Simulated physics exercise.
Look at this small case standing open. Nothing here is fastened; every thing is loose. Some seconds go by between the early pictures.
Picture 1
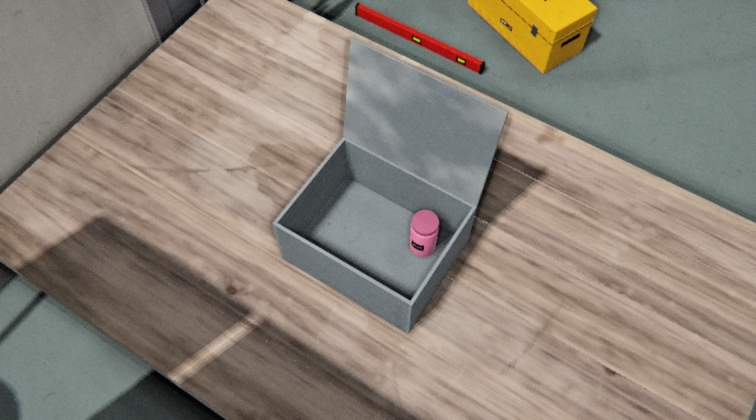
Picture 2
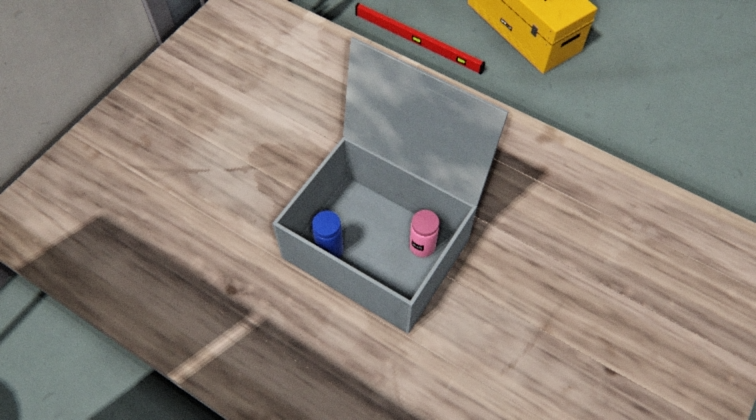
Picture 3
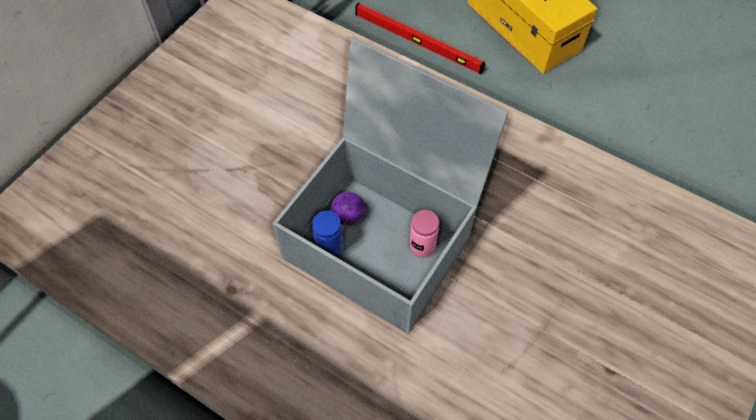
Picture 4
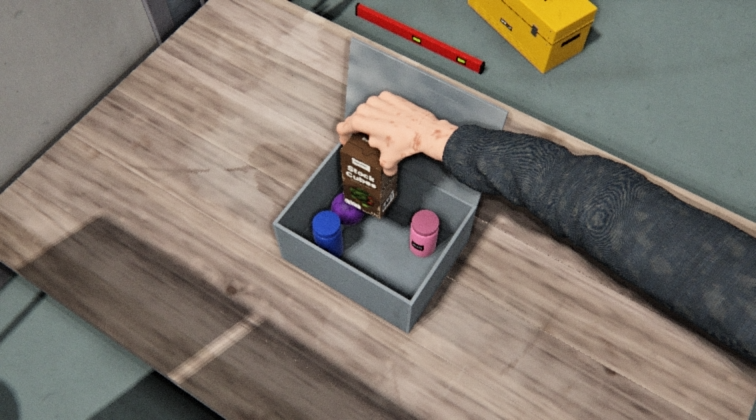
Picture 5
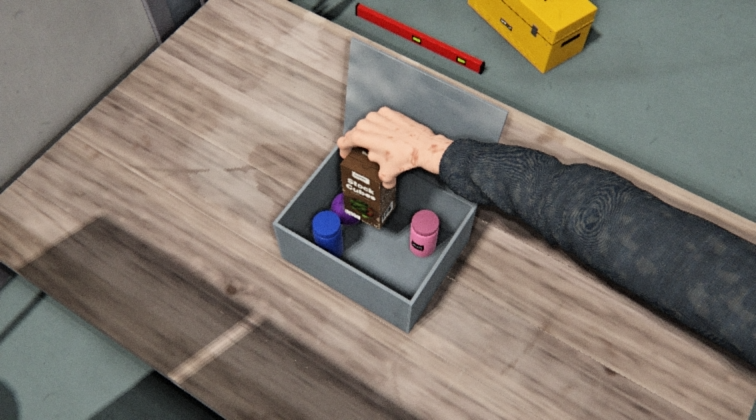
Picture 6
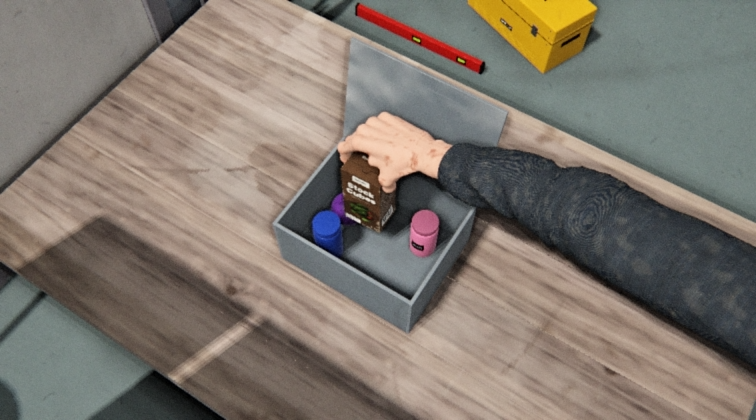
In an open gray case, shakers and a purple item appear before a hand lowers a brown carton.
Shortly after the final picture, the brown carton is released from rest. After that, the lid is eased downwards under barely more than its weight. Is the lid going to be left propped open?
No, it closes.
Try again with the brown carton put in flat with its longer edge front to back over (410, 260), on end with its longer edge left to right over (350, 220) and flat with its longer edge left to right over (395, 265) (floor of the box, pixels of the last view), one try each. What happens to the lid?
Try 1: Lid not shut; try 2: Lid shut; try 3: Lid shut.
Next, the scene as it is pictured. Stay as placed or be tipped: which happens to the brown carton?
Once everything settles, the brown carton ends up at a slant.
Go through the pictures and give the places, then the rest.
In the first picture, the last thing is not in view yet.
In the second picture, the last thing is not in view yet; pink shaker (424, 234).
In the third picture, the last thing is not in view yet; blue shaker (328, 237).
In the fourth picture, still above its spot; brown carton (370, 174).
In the fifth picture, still above its spot; brown carton (369, 187); pink shaker (424, 234).
In the sixth picture, put in, still held; brown carton (370, 190); blue shaker (328, 237).
Then, 1.00 s on from there, lid starting down; brown carton on its side near (388, 247).
Then, 1.70 s on from there, lid 43° above the rim; brown carton on its side near (388, 247).
In the end, lid shut; toppled in the box, brown carton; the other 3 unmoved. At the end, from the last picture's camera, brown carton near (388, 247).
